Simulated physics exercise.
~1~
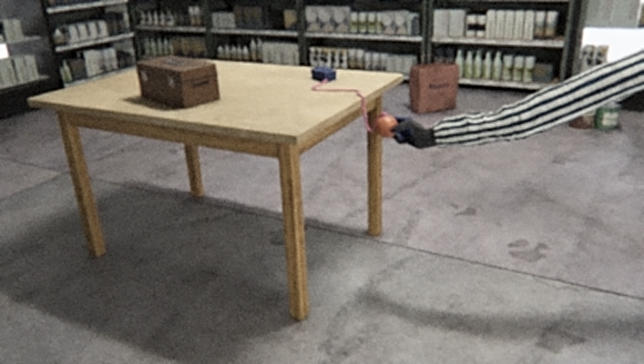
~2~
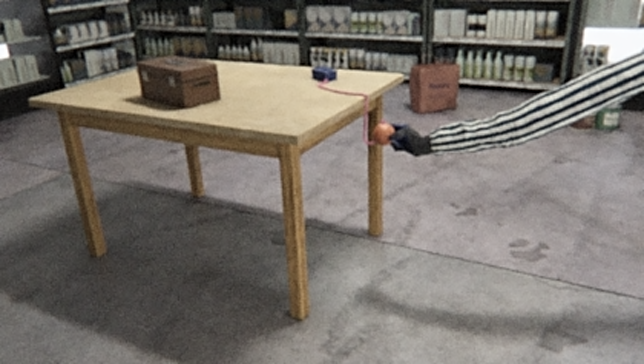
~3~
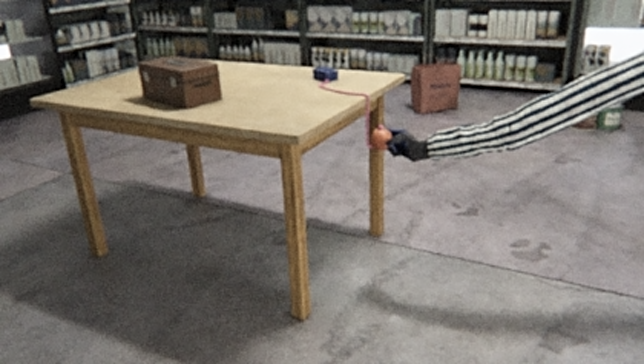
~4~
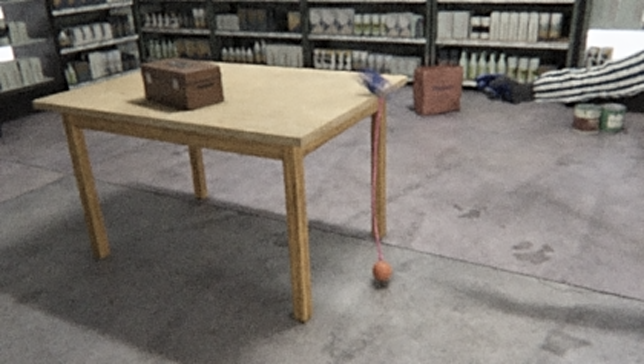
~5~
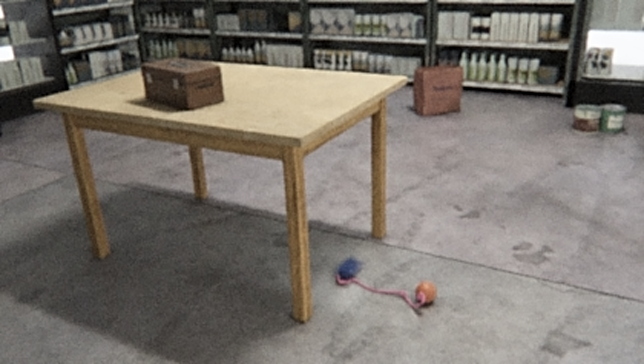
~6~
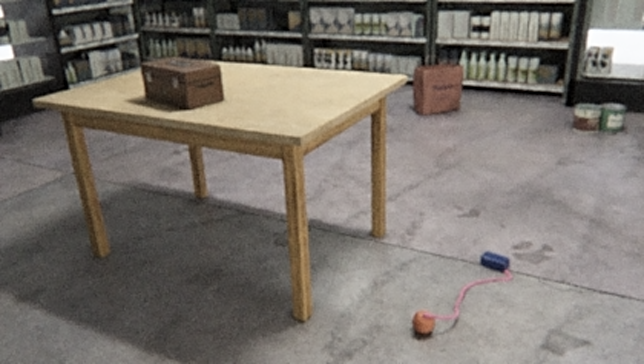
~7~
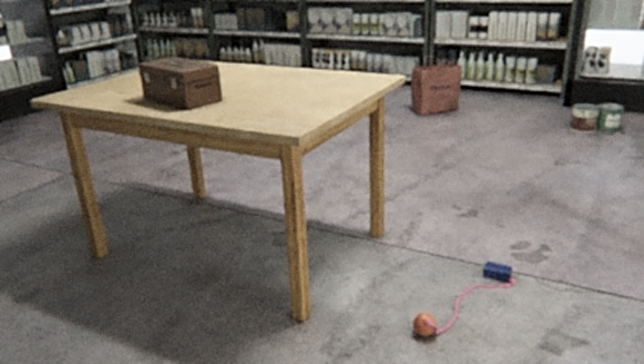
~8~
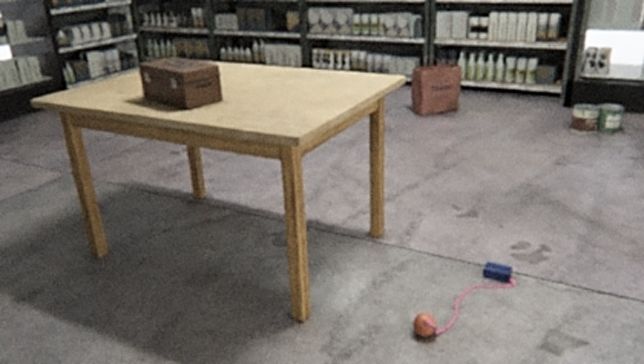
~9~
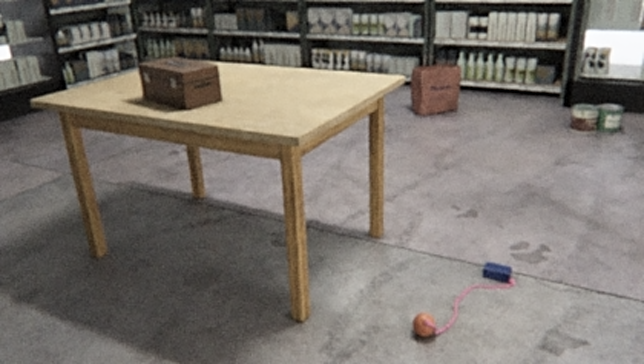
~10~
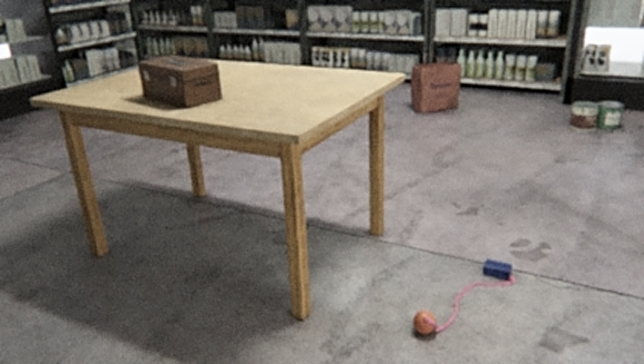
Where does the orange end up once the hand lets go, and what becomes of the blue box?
The orange drops all the way to the floor, and the blue box is dragged off the table by the cord and ends up on the floor too.
To begin with, a gloved hand in a striped sleeve holds an orange beside a wooden table, and a reddish cord links it to a small blue box on the tabletop near a brown toolbox. The hand lowers the orange slightly, then lets go and draws back to the right. The orange drops toward the floor, and the cord tugs the blue box to the table's edge. The box tips over and falls as well. Both come to rest on the concrete floor, still joined by the cord, while the toolbox stays in its place.
